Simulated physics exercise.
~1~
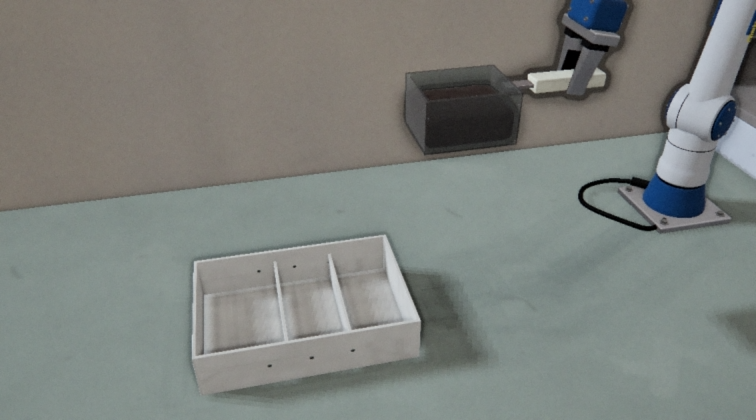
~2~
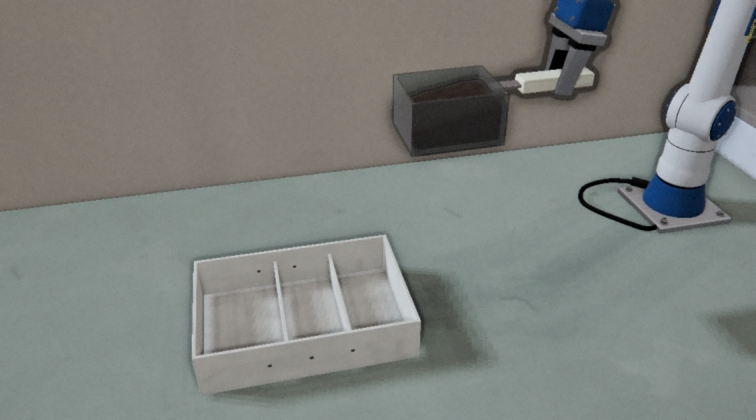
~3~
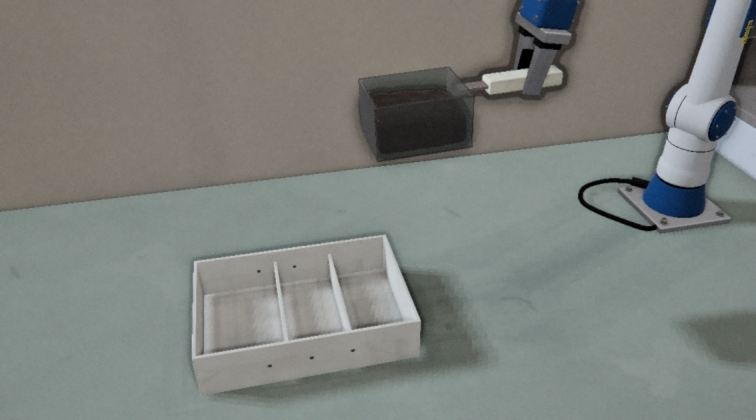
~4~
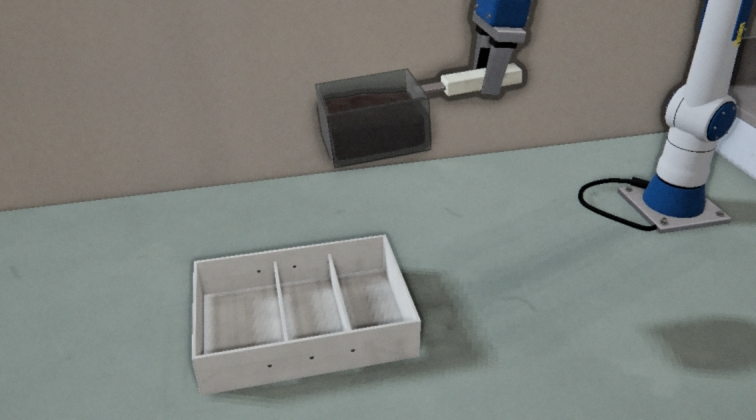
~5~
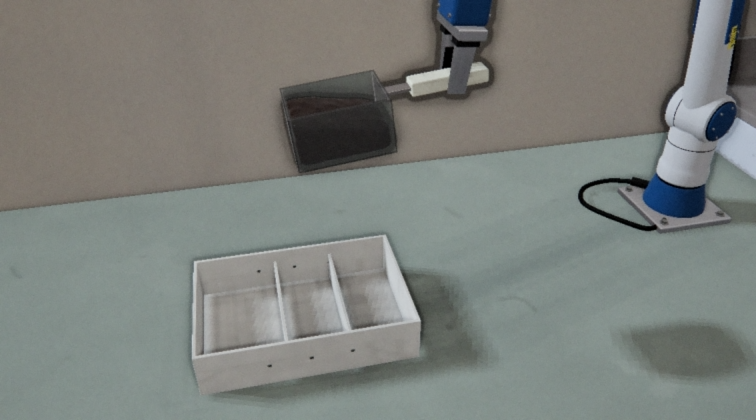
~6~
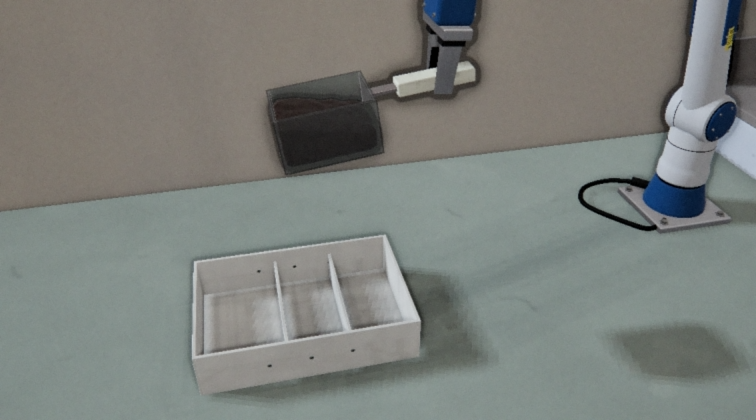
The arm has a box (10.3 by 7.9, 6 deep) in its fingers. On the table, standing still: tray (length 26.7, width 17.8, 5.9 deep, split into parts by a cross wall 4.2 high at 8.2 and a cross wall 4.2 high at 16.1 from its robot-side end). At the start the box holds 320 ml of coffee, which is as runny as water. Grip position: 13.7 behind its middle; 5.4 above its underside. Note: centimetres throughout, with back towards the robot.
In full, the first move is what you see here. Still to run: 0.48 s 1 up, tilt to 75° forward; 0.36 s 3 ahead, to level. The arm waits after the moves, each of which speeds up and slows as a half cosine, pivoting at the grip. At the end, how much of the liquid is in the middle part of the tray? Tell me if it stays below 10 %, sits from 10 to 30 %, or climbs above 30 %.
It sits from 10 to 30 %.
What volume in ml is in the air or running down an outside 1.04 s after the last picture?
Estimate: Around 50 ml.
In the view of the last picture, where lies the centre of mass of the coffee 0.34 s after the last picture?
It sits close to pixel (365, 204).
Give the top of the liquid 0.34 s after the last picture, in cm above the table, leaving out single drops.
21 cm.
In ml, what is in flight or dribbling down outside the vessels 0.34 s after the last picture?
Reading: Near 70 ml.
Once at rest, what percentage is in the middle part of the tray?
Expect some 20 percent.
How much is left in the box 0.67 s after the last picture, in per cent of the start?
Remaining share: Close to 45 per cent.
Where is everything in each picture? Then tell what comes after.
In the first picture, box floor at (459, 130), level; upper third of the coffee around (460, 104), from x 410 to 515, top at y 90; 325 ml in the box.
In the second picture, box floor at (447, 131), level; upper third of the coffee around (461, 103), from x 400 to 500, top at y 80.
In the third picture, box floor at (415, 134), tilted 2° forward; upper third of the coffee around (412, 107), from x 365 to 465, top at y 90.
In the fourth picture, box floor at (375, 138), tilted 5° forward; upper third of the coffee around (372, 111), from x 325 to 425, top at y 95.
In the fifth picture, box floor at (341, 142), tilted 6° forward; upper third of the coffee around (328, 114), from x 290 to 390, top at y 100.
In the sixth picture, box floor at (328, 143), tilted 7° forward; upper third of the coffee around (312, 116), from x 275 to 375, top at y 100; 325 ml in the box.
Then, 0.34 s after the last picture, tilted 61° forward, liquid up to 22 above the table; 245 ml in the box, 5 ml in the middle part, 75 ml in the air or running down outside.
Then, 0.67 s after the last picture, tilted 34° forward, liquid up to 46 above the table; 150 ml in the box, 90 ml in the robot-side part, 60 ml in the middle part, 5 ml in the far-side part, 15 ml in the air or running down outside.
Then, 1.04 s after the last picture, level, liquid up to 37 above the table; 105 ml in the box, 90 ml in the robot-side part, 65 ml in the middle part, 15 ml on the table or floor, 5 ml in the far-side part, 45 ml in the air or running down outside.
Then, 1.84 s after the last picture, level, liquid up to 32 above the table; 100 ml in the box, 90 ml in the robot-side part, 65 ml in the middle part, 50 ml on the table or floor, 20 ml in the far-side part.
Final state, 100 ml in the box, 90 ml in the robot-side part, 65 ml in the middle part, 50 ml on the table or floor, 20 ml in the far-side part. That is 20 % in the middle part of the tray.
